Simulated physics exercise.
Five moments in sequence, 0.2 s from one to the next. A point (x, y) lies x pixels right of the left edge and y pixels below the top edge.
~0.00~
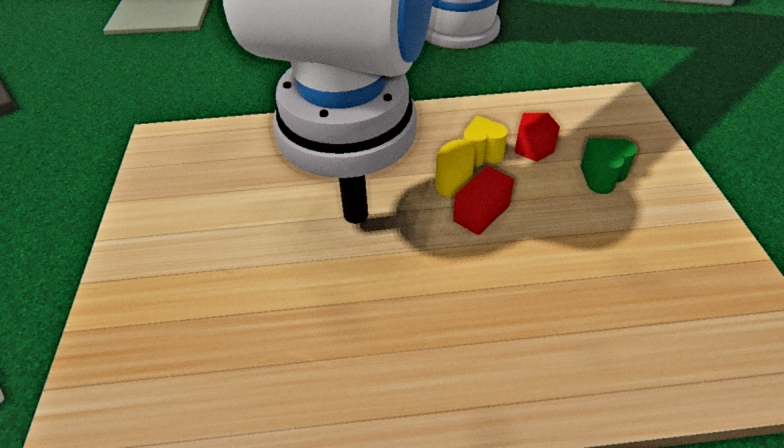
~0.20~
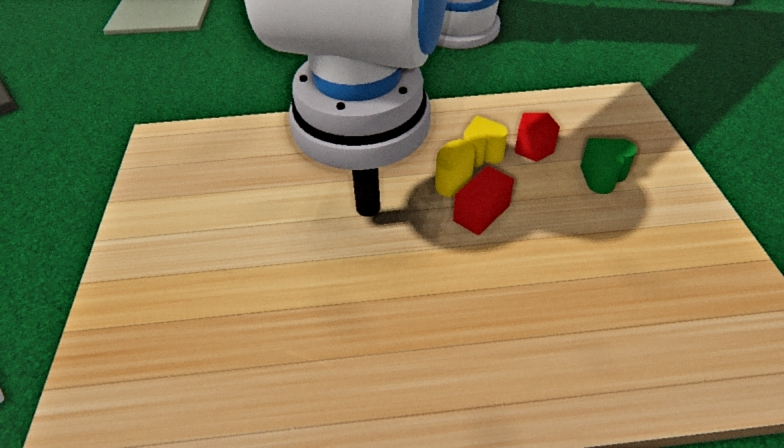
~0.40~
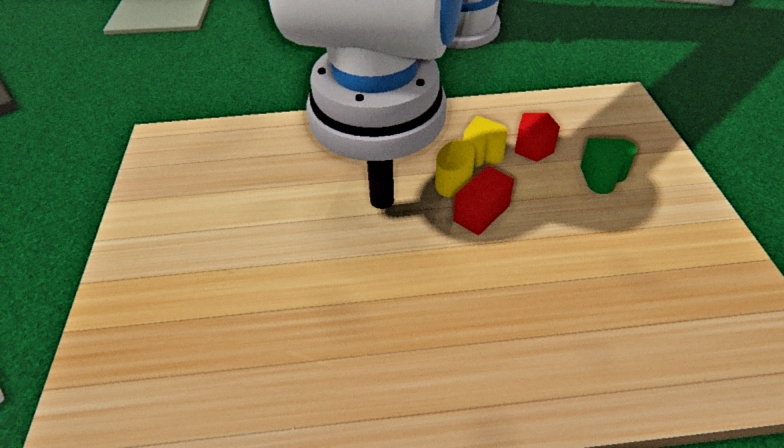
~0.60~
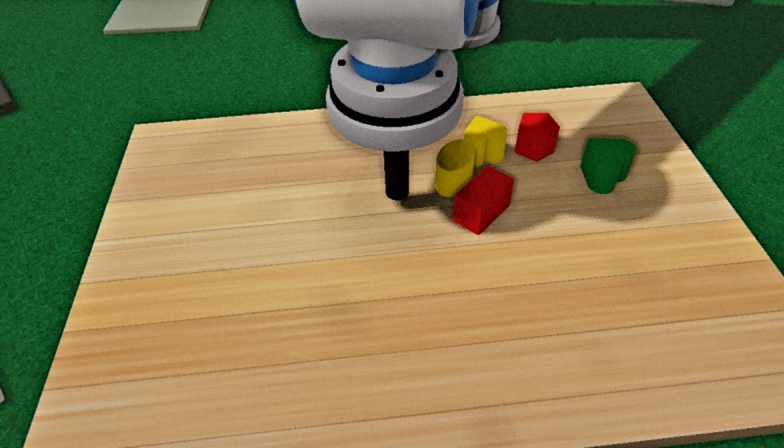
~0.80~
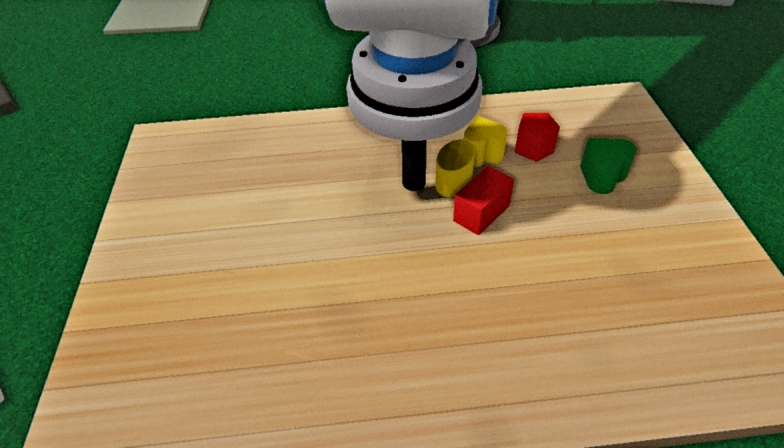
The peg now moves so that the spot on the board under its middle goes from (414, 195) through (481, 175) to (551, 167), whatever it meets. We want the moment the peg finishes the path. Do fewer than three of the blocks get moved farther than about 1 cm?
Short answer: No.
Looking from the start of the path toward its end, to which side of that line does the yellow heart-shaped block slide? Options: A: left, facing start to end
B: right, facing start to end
That would be A.
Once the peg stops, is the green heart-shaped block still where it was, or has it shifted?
By the last moment of the path, the green heart-shaped block has stayed put.
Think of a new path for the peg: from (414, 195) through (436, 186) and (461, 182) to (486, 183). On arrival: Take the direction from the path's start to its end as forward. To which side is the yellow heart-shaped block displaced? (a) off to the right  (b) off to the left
My pick is b.
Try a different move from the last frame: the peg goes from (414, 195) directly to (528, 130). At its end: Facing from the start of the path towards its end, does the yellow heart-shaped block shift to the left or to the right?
The answer is left: Facing from the path's start to its end, that's where the yellow heart-shaped block shifts.
On the path given first. One third of the way, peg at (460, 169); yellow oval at (487, 146), turned 50° anticlockwise; yellow heart-shaped block at (494, 120).
Two thirds of the way, peg at (506, 160); yellow oval at (520, 129), turned 110° anticlockwise; yellow heart-shaped block at (500, 111); red pentagonal block at (549, 115), turned 15° clockwise.
At the end, peg at (554, 156); yellow oval at (530, 125), turned 120° anticlockwise; yellow heart-shaped block at (501, 110), turned 10° anticlockwise; red oblong not moved; red pentagonal block at (555, 108); green heart-shaped block not moved.
